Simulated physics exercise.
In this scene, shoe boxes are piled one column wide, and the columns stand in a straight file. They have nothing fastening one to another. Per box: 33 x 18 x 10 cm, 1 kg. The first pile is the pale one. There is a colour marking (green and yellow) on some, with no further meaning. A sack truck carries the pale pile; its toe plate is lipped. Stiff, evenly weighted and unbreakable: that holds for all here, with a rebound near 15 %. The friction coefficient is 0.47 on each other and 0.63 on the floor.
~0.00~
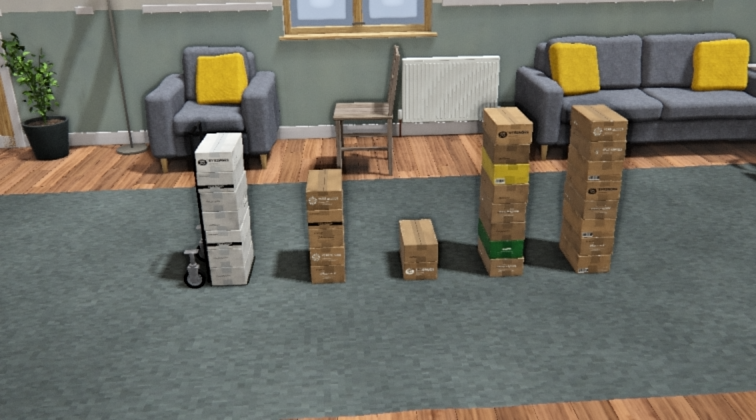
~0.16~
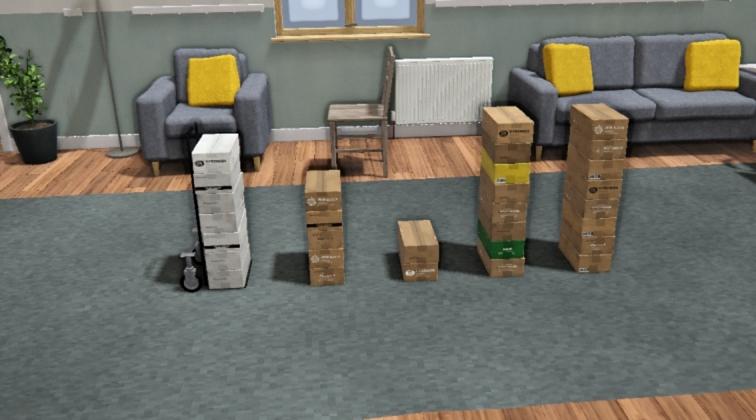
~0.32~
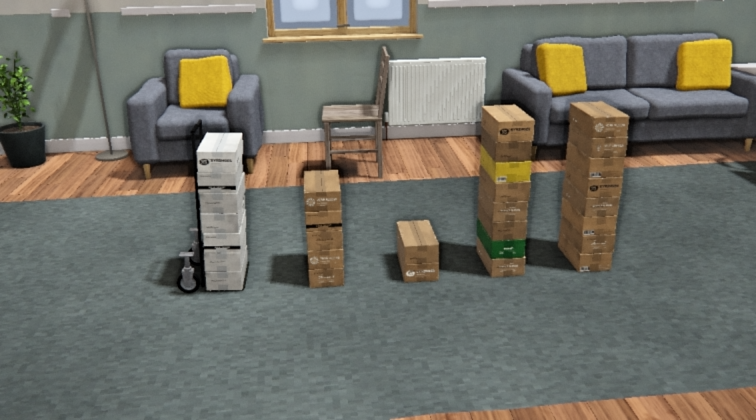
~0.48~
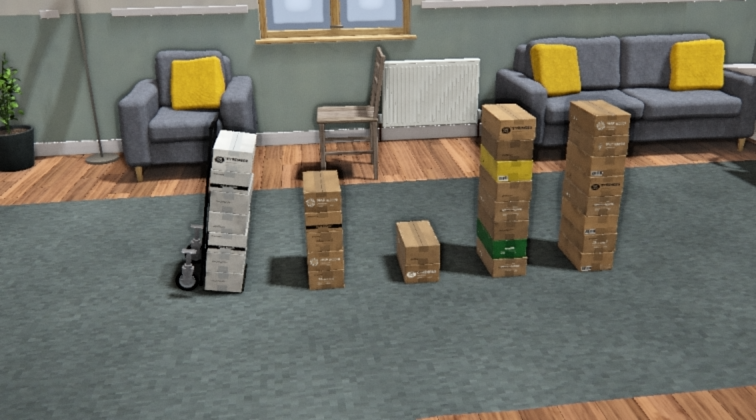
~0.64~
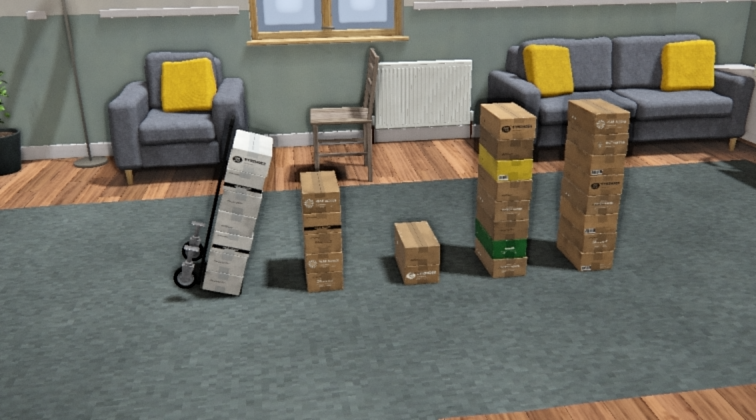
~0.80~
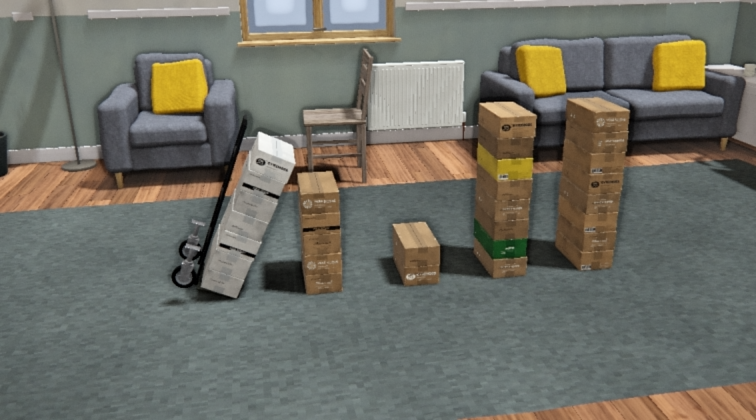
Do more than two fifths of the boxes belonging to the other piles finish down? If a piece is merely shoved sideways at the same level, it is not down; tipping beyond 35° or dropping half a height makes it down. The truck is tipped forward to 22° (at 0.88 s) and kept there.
No, fewer than two fifths do.
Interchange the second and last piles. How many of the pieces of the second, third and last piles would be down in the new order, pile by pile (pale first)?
Pile by pile, you'd see second at 8, third at 0 and last at 0 down.
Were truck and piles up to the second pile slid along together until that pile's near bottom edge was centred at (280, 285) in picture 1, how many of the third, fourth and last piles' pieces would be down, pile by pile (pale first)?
That would give third 0, fourth 0 and last 0.
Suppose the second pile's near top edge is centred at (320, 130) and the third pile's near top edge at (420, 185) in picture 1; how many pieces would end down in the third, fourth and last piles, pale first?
Third 4, fourth 8, last 8.
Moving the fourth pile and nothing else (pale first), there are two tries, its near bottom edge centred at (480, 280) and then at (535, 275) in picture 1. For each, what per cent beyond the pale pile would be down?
20 and 20 %.
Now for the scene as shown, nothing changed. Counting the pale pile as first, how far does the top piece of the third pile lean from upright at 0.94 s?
That piece is at some 0°.
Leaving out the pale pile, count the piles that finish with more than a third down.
2.
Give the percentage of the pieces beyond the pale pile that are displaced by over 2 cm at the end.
I get 25 %.
After 0.94 s, 6 of the pale pile down; none of the 23 other boxes down, 1 disturbed.
After 1.18 s, 7 of the pale pile down; none of the 23 other boxes down, 5 disturbed.
After 1.42 s, 7 of the pale pile down; 4 of the 23 other boxes down.
In the end (2.2 s), 7 of the pale pile down; 5 of the 23 other boxes down; green box unmoved; yellow box unmoved. That is 22 per cent. From the last view, middles, green box near (499, 237), yellow box near (505, 160).
